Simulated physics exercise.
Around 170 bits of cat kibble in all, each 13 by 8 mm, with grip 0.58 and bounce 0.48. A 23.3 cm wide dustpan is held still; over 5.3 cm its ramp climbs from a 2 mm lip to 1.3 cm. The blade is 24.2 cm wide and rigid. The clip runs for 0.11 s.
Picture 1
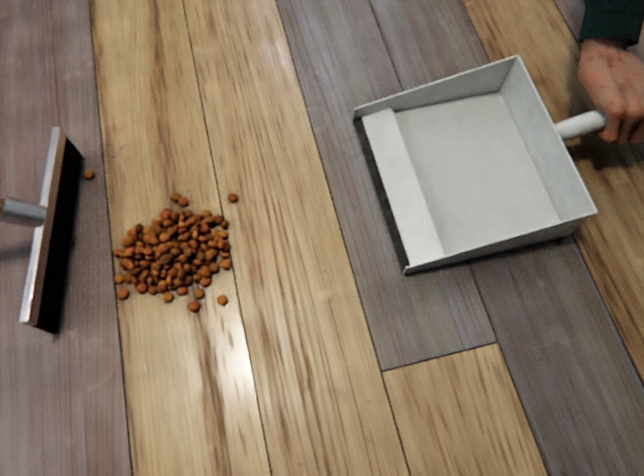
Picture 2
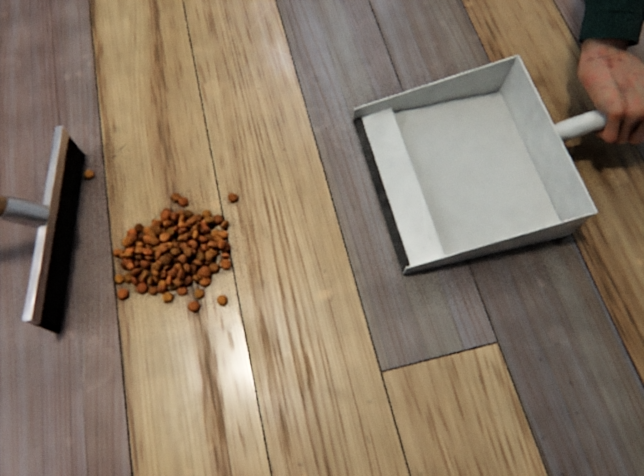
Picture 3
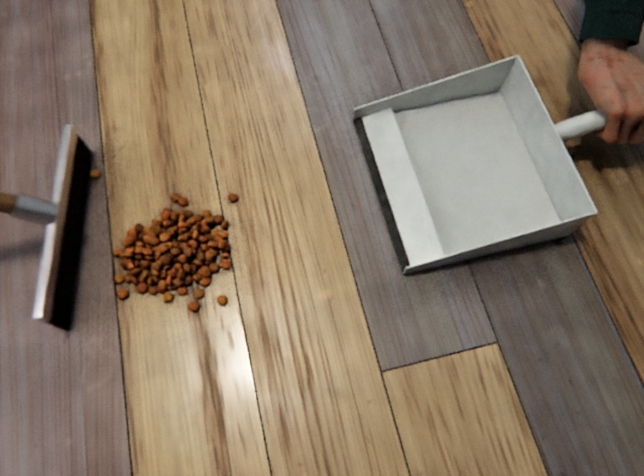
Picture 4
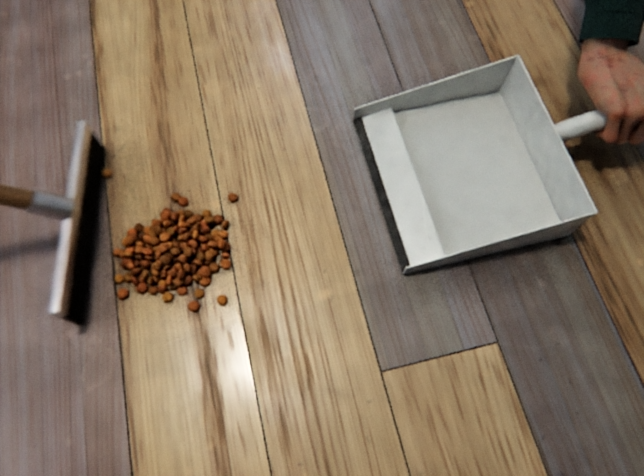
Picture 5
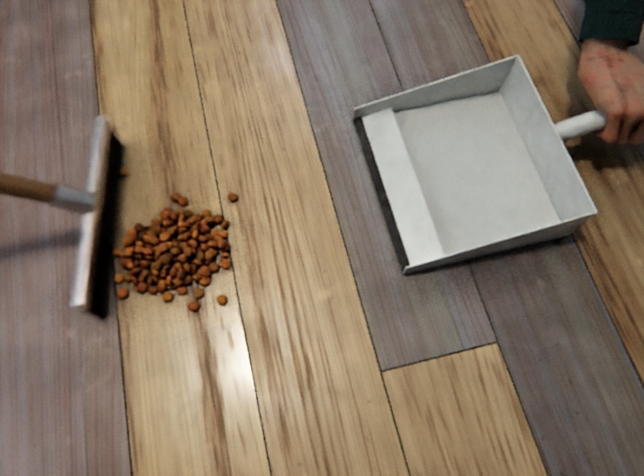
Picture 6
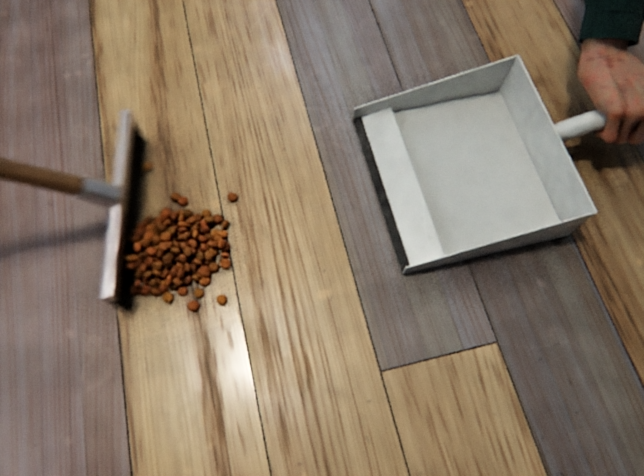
At first, a pile of brown kibble sits on a wood plank floor between a flat blade on the left and a gray dustpan held still by a hand on the right. The blade slides rightward, passing a stray piece, then reaches the pile and presses into its left edge.
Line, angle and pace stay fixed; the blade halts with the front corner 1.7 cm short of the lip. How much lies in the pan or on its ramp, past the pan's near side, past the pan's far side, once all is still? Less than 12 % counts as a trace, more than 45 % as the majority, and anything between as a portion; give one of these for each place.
In the pan or on its ramp - the majority, past the pan's near side - a portion, past the pan's far side - a trace.
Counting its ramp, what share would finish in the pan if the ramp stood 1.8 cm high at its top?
About 50 %.
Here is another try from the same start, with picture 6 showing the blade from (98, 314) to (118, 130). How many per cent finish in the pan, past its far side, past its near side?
The pan gets 50, the far side 0 and the near side 20.
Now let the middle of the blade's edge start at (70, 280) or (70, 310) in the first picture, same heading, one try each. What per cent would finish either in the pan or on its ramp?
55 and 60 per cent, roughly.
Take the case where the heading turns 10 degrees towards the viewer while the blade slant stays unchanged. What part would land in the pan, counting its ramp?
In that case around 55 per cent.
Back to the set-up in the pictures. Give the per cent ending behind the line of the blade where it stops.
10 %.
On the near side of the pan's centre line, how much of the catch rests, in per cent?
Roughly 50 per cent.
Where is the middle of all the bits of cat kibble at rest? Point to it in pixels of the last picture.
Centre at rest, approx.: (398, 216) px.
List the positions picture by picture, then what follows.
In the first picture, blade from (30, 321) to (60, 135), moved 0.0 cm, 0 of the pieces shifted so far; middle of the pieces at (171, 250); pan at (469, 172).
In the second picture, blade from (34, 320) to (63, 134), moved 0.3 cm, 0 of the pieces shifted so far; middle of the pieces at (171, 250).
In the third picture, blade from (44, 317) to (72, 132), moved 1.4 cm, 1 of the pieces shifted so far; middle of the pieces at (171, 250).
In the fourth picture, blade from (60, 312) to (86, 129), moved 3.1 cm, 1 of the pieces shifted so far; middle of the pieces at (171, 250).
In the fifth picture, blade from (82, 305) to (105, 124), moved 5.5 cm, 1 of the pieces shifted so far; middle of the pieces at (171, 250).
In the sixth picture, blade from (110, 297) to (129, 118), moved 8.5 cm, 51 of the pieces shifted so far; middle of the pieces at (176, 245); pan at (469, 172).
Then, 0.11 s after the last picture, middle of the blade 15 cm from the lip; 0 % over the lip, far side 0 %, near side 5 %.
Then, 0.18 s after the last picture, middle of the blade 7 cm from the lip; 0 % over the lip, far side 0 %, near side 15 %.
Then, 0.39 s after the last picture, middle of the blade 4 cm from the lip; 55 % over the lip, far side 0 %, near side 20 %.
In the end, pan 55 %, near side 20 %, far side 0 %, in front of the lip or behind the blade 25 %.
